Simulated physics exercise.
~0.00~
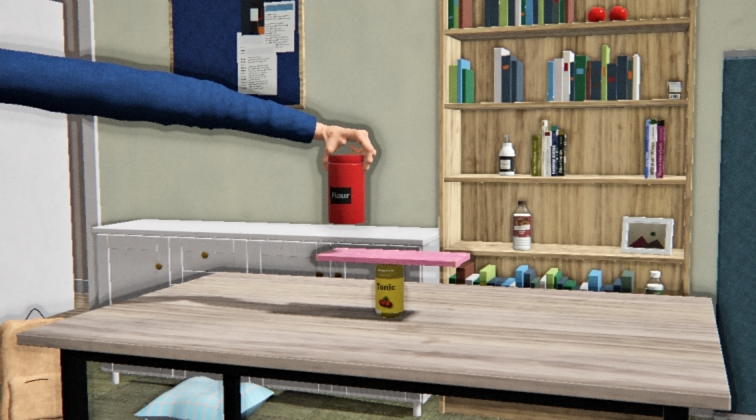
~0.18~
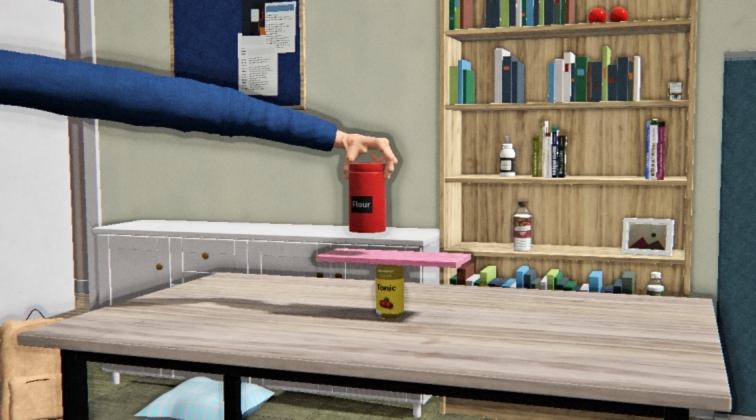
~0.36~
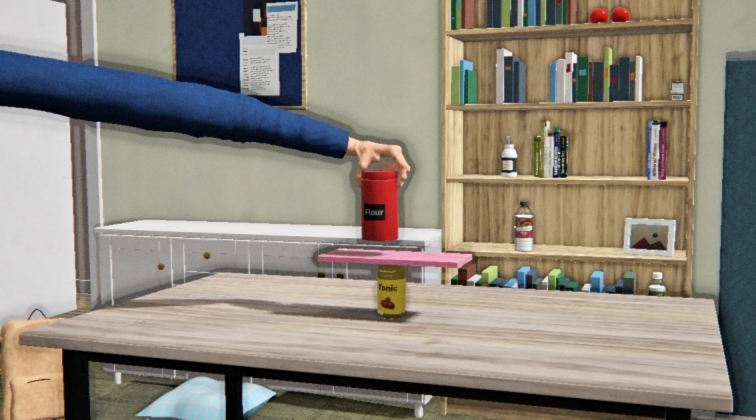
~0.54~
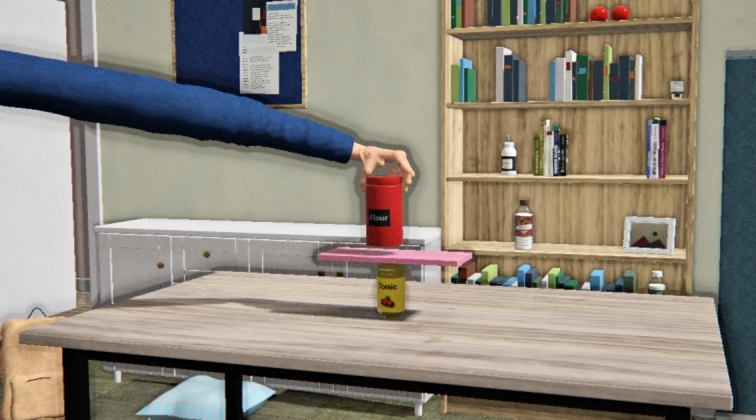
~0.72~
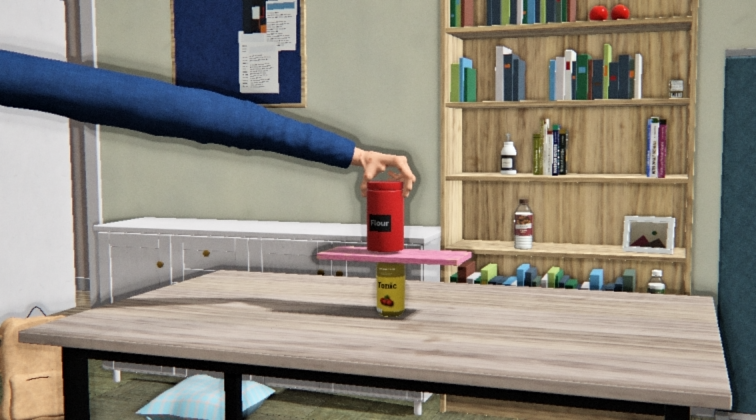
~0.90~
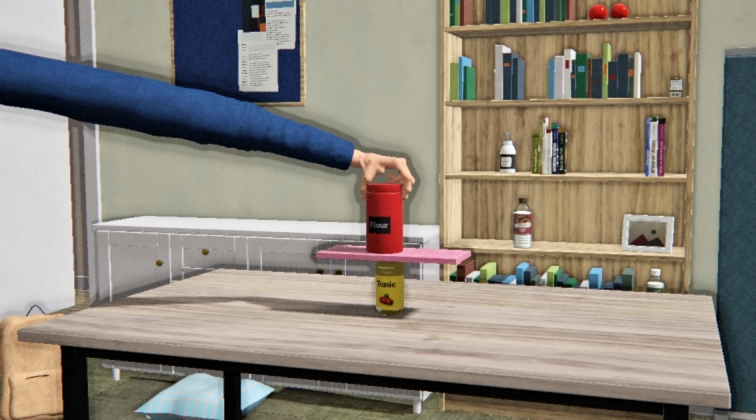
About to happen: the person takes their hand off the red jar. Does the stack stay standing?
Yes.
Around 1.10 s, nothing moves.
Around 1.40 s, red jar resting near (384, 218).
Finally (2.0 s), all 3 still in place. Final places as the last picture's camera would see them, red jar near (384, 218). The stack stays up.
